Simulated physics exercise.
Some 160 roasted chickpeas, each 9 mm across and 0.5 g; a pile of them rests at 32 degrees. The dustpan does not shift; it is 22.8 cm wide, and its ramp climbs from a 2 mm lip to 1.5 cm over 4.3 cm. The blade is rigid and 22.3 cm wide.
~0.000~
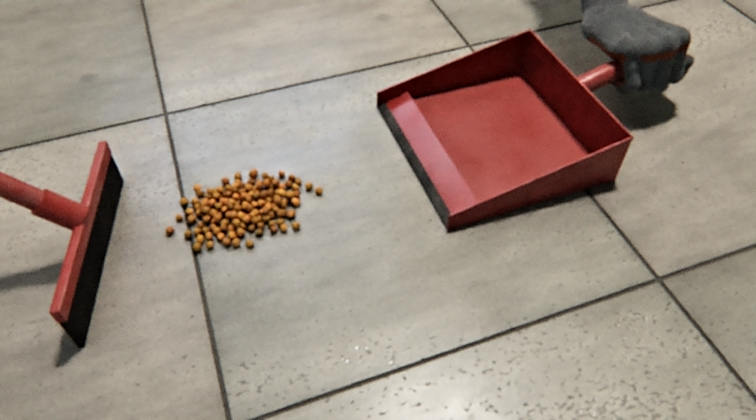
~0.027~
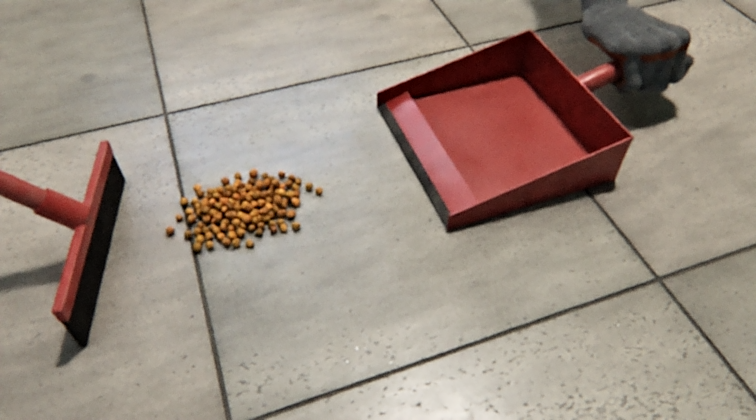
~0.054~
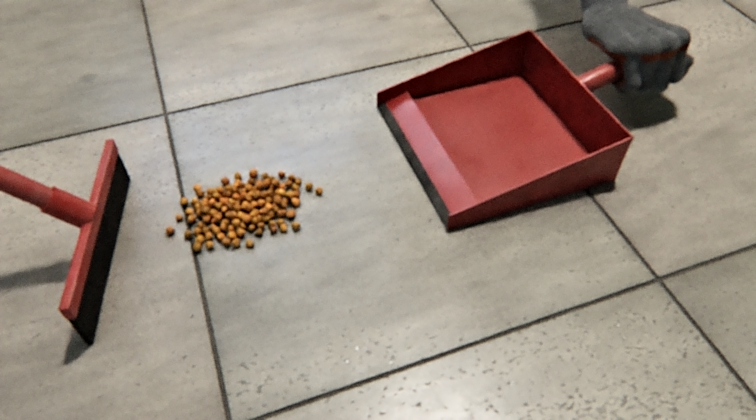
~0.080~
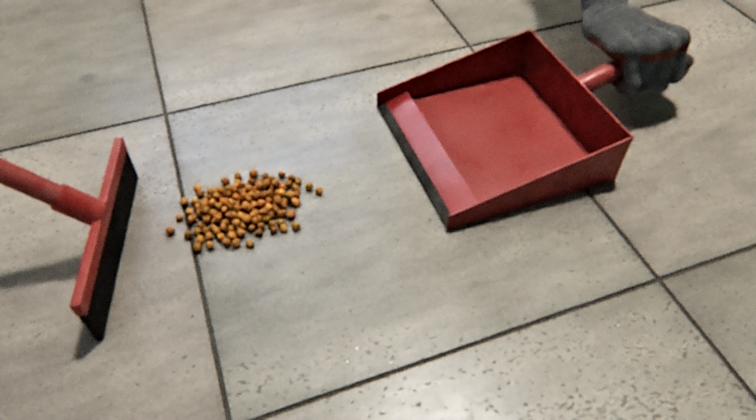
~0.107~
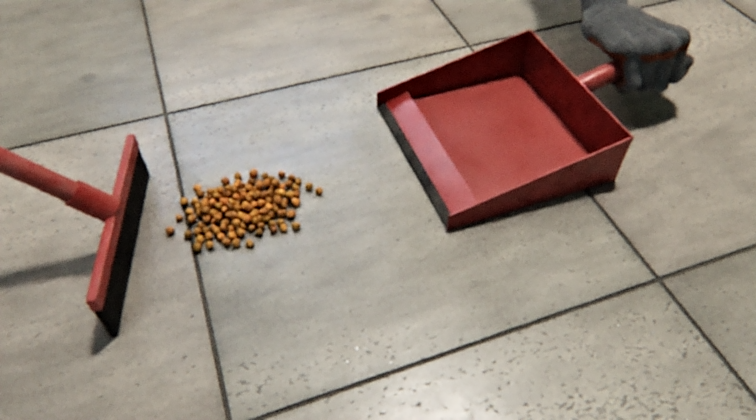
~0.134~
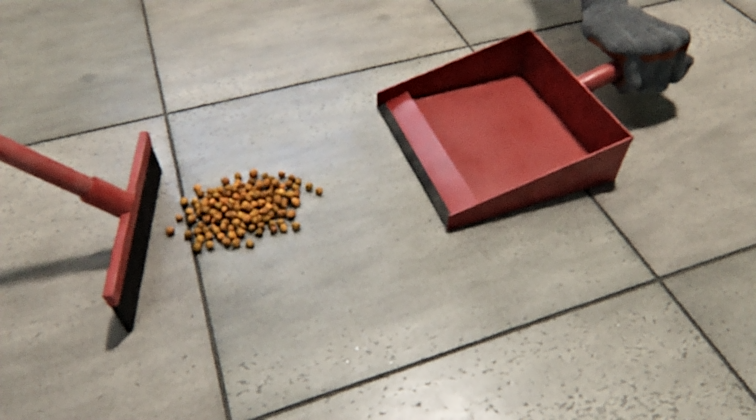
On a grey tiled floor, a red broom-like blade slides right toward small orange-brown pieces while a gloved hand holds a red dustpan still.
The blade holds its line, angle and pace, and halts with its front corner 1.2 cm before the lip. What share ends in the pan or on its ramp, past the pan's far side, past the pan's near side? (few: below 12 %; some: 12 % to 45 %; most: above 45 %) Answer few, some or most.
Pan some, far side few, near side few.
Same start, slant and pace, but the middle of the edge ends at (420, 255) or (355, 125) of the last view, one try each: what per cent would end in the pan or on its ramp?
About 20 and 0 per cent.
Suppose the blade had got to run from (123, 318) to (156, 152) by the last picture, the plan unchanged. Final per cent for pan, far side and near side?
Pan 25, far 0, near 30.
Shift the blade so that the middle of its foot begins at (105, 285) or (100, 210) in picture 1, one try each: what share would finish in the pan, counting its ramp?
Some 20 and 5 per cent.
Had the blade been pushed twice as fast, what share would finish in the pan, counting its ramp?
Then about 35 per cent.
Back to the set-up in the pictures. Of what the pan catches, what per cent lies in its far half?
Some 50 per cent.
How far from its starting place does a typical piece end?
Some 20 cm.
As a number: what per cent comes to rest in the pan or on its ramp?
About 20 per cent.
After 0.39 s, middle of the blade 18 cm from the lip; 0 % over the lip, far side 0 %, near side 0 %.
After 0.56 s, middle of the blade 9 cm from the lip; 0 % over the lip, far side 0 %, near side 5 %.
After 0.85 s, middle of the blade 4 cm from the lip; 20 % over the lip, far side 0 %, near side 5 %.
By 1.2 s all is still; pan 20 %, far side 0 %, near side 5 %, in front of the lip or behind the blade 75 %.
